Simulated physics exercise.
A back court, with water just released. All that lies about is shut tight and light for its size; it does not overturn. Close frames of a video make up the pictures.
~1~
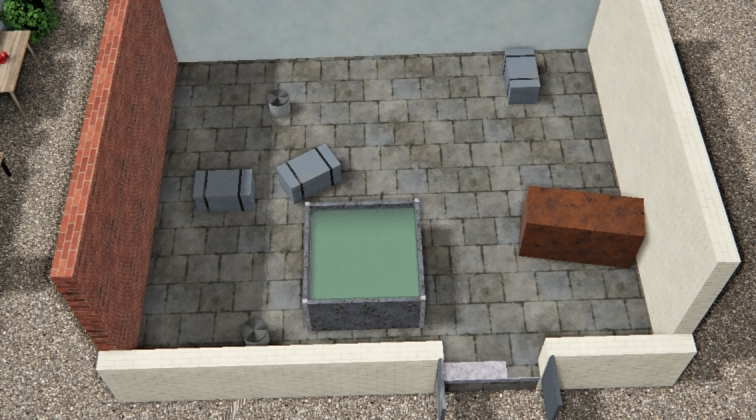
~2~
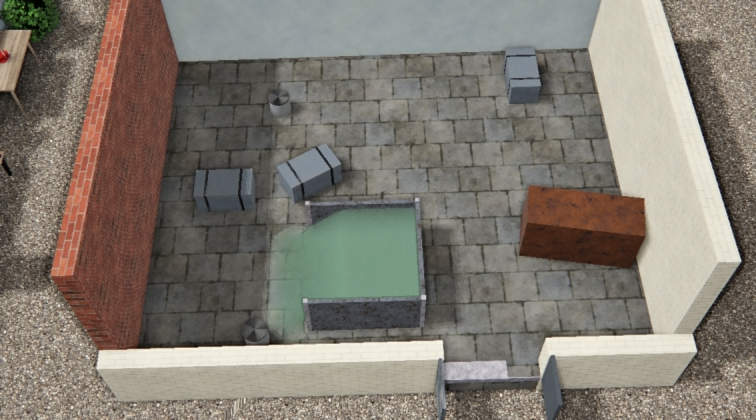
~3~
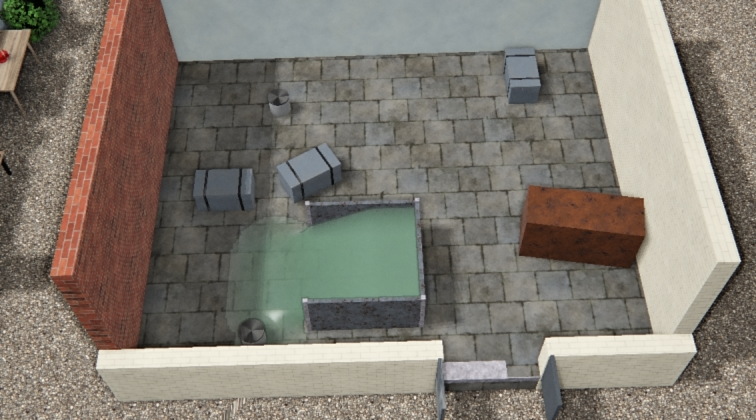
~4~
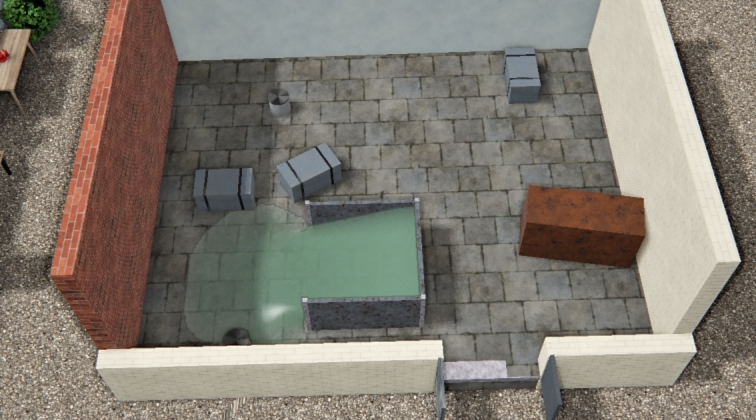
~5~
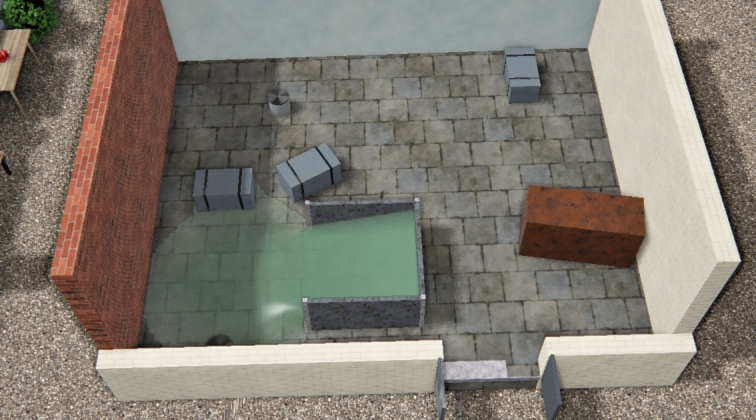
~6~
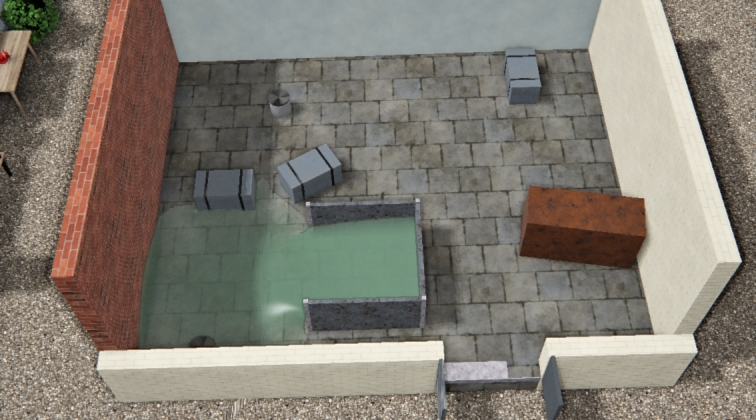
A walled back court paved in grey stone is seen from high above its front wall by a still camera. A dark-edged tank of green water stands near the front centre, with three grey crates and a small pail behind, another pail front left, and a rusty brown block right. The tank's left side opens and water spreads leftward to the red brick wall, shifting the front pail left while the crates stay still.
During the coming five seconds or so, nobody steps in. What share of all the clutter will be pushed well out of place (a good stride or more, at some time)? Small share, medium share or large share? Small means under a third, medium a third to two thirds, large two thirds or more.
A medium share.
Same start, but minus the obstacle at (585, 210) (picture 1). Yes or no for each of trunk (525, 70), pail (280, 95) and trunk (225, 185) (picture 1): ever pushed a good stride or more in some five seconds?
Well, the first stayed in place, the second was pushed clear, and the third was pushed clear.
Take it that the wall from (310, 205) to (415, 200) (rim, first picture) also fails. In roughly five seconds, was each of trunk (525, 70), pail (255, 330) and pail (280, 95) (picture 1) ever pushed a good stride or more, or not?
Taking them one at a time, the first gets shoved clear, the second not displaced that far and the third gets shoved clear.
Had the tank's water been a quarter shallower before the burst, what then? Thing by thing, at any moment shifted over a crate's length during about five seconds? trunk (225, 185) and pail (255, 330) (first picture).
First one: Travelled that far, second one: Travelled that far.
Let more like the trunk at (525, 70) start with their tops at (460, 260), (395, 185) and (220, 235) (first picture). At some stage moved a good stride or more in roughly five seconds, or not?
One by one: Hardly budges; hardly budges; knocked well away.
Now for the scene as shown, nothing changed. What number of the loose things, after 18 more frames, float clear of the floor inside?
Number: 1.
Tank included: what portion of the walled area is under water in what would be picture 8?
It comes to some 20 in a hundred.
A moment on, 1 of 5 are well off their spots; 1 afloat.
Next, 1 of 5 are well off their spots; 1 afloat.
Later, 2 of 5 are well off their spots; 1 afloat.
In the end, 3 of 5 are well off their spots, and 3 have been at some point; 2 afloat.
